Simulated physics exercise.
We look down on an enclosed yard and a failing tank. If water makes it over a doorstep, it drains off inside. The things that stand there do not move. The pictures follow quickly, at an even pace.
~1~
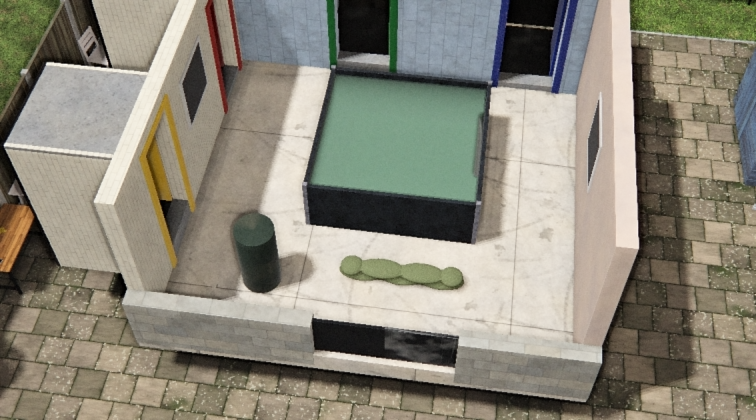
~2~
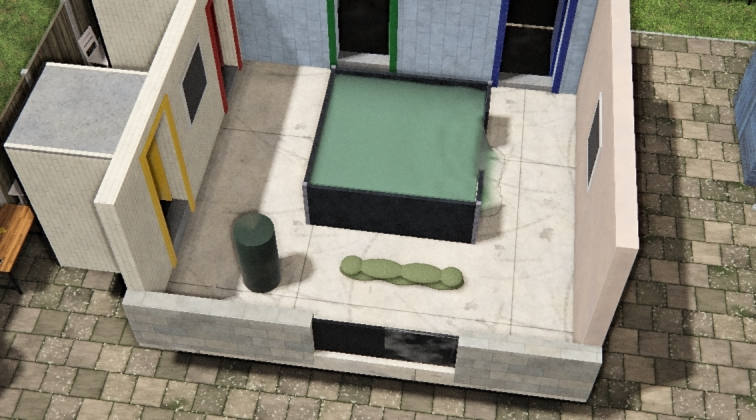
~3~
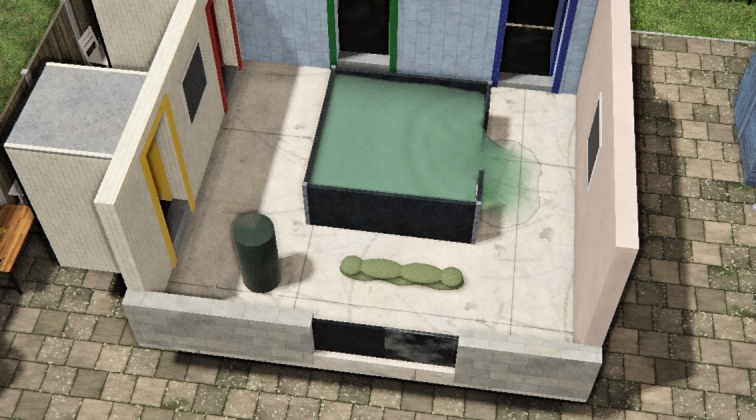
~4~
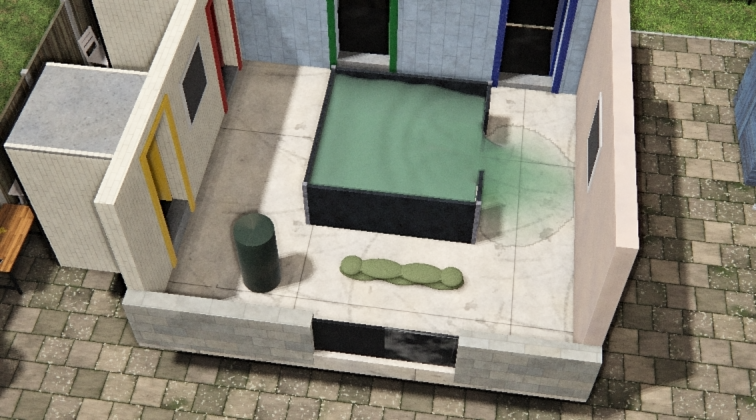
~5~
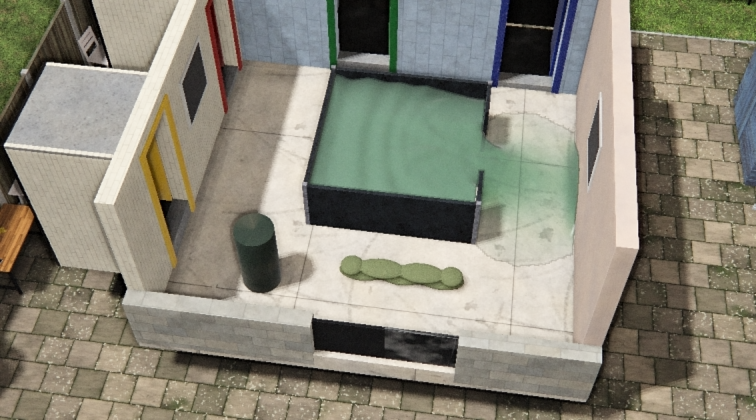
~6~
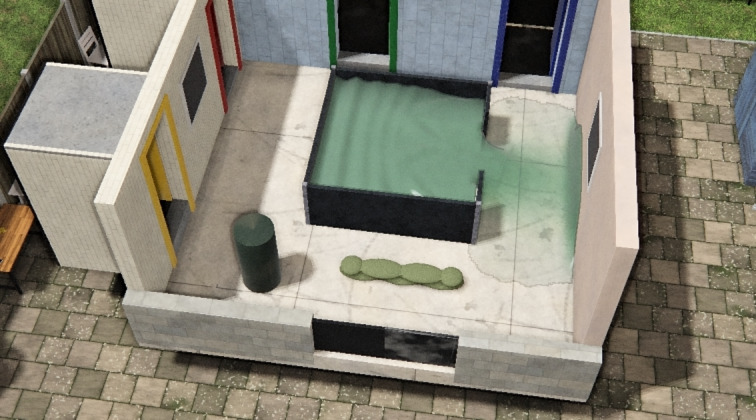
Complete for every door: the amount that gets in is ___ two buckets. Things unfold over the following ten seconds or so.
Red door: More than; green door: At most; yellow door: At most; blue door: More than.
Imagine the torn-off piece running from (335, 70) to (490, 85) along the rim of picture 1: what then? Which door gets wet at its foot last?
That would be the yellow one.
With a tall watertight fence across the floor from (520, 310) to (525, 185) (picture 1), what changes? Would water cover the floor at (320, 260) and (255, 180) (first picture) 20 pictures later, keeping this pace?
As listed: Covered, not flooded.
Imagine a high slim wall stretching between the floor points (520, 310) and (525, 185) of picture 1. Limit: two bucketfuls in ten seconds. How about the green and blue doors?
I'd say the green one falls short of it and the blue one overshoots.
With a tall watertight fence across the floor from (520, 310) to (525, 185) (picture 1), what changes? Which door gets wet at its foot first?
Answer: The one in blue.
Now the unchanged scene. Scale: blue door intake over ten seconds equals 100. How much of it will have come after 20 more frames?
I make it 55 per cent.
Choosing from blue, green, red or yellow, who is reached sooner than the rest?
The blue door, before the others.
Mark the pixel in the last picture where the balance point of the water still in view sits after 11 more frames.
At about (451, 186).
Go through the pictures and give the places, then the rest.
In the first picture, the open tank at (401, 136) is whole and still.
In the second picture, the front is at (493, 151), out from the gap at (479, 168).
In the third picture, water pours out at (479, 169) and has run to (527, 154).
In the fourth picture, water pours out at (479, 169) and has run to (572, 174).
In the fifth picture, water pours out at (479, 169) and has run to (573, 137).
In the sixth picture, the front is at (573, 116), out from the gap at (479, 169).
A moment on, water covers 25 % of the floor; the red door not reached, the green door not reached, the yellow door not reached, the blue door under two buckets in.
Next, water covers 40 % of the floor; the red door not reached, the green door not reached, the yellow door not reached, the blue door far over two buckets in.
Then, water covers 70 % of the floor; the red door under two buckets in, the green door wet at the sill, nothing in, the yellow door not reached, the blue door far over two buckets in.
Later, water covers 95 % of the floor; the red door far over two buckets in, the green door wet at the sill, nothing in, the yellow door wet at the sill, nothing in, the blue door far over two buckets in.
In the end, water covers 95 % of the floor; the red door far over two buckets in, the green door wet at the sill, nothing in, the yellow door wet at the sill, nothing in, the blue door far over two buckets in.
